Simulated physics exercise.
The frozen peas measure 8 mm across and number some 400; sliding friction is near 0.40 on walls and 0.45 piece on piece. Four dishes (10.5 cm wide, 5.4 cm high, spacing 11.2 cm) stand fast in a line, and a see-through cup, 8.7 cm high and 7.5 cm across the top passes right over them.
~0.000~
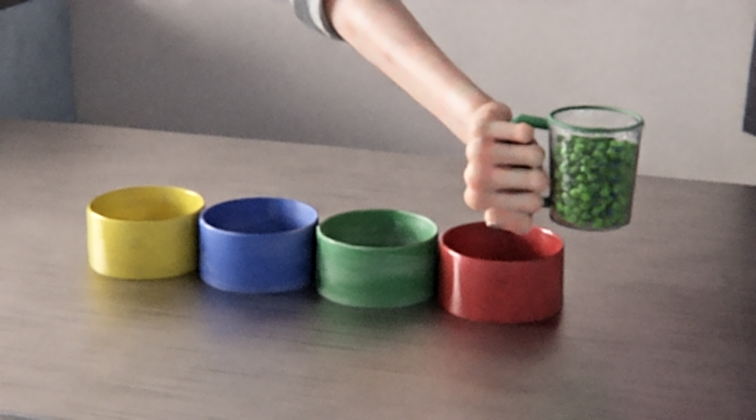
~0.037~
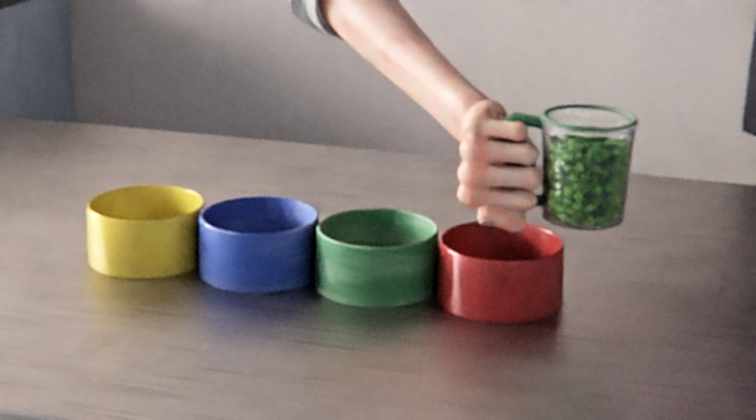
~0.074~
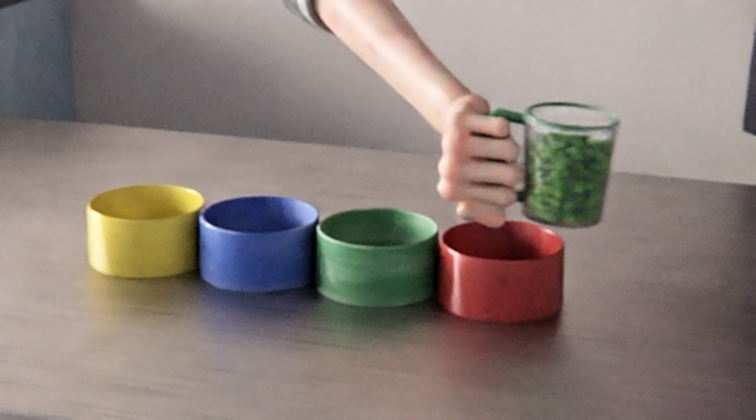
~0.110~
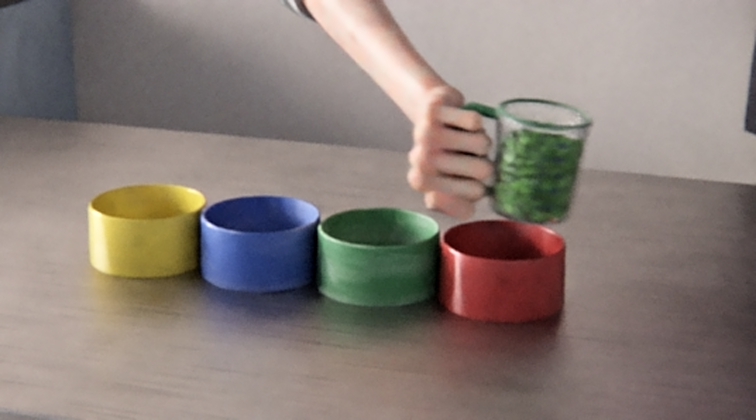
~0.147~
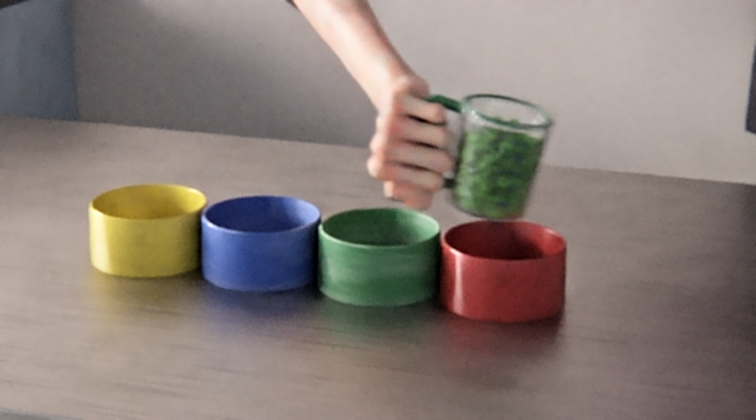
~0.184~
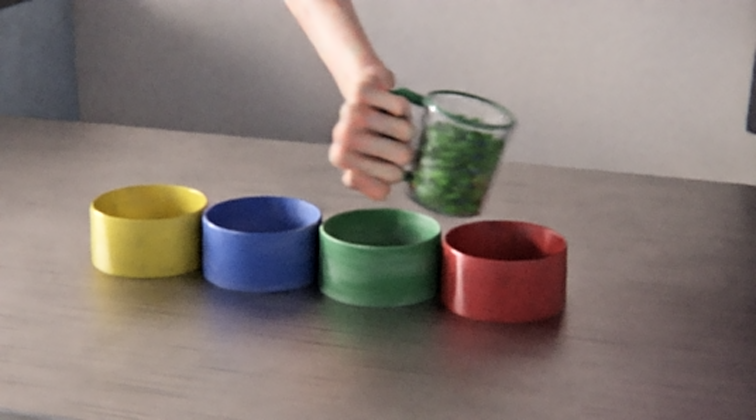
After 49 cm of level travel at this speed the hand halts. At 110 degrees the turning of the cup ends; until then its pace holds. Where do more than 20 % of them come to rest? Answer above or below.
Red dish: Below; blue dish: Below; green dish: Below; yellow dish: Above; on the counter: Below.
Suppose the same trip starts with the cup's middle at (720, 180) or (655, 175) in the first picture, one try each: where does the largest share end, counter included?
Most goes to: Blue; yellow.
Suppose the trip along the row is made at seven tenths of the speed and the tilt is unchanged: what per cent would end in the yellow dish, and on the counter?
Then: Yellow 100, counter 0.
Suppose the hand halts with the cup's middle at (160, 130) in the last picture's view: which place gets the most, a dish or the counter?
Most goes to: Blue.
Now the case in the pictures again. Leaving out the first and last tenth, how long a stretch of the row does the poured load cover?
Some 6 cm.
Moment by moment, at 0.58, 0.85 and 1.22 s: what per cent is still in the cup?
About 100, 95, 35.
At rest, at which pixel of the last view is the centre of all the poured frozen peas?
At about (146, 233).
After 0.58 s, tilt 60 degrees; cup holds 100 %.
After 0.85 s, tilt 92 degrees; cup holds 95 %, yellow 5 %.
After 1.22 s, tilt 110 degrees; cup holds 35 %, yellow 65 %.
By 2.2 s all is still; red 0 %, blue 0 %, green 0 %, yellow 100 %, counter 0 %.
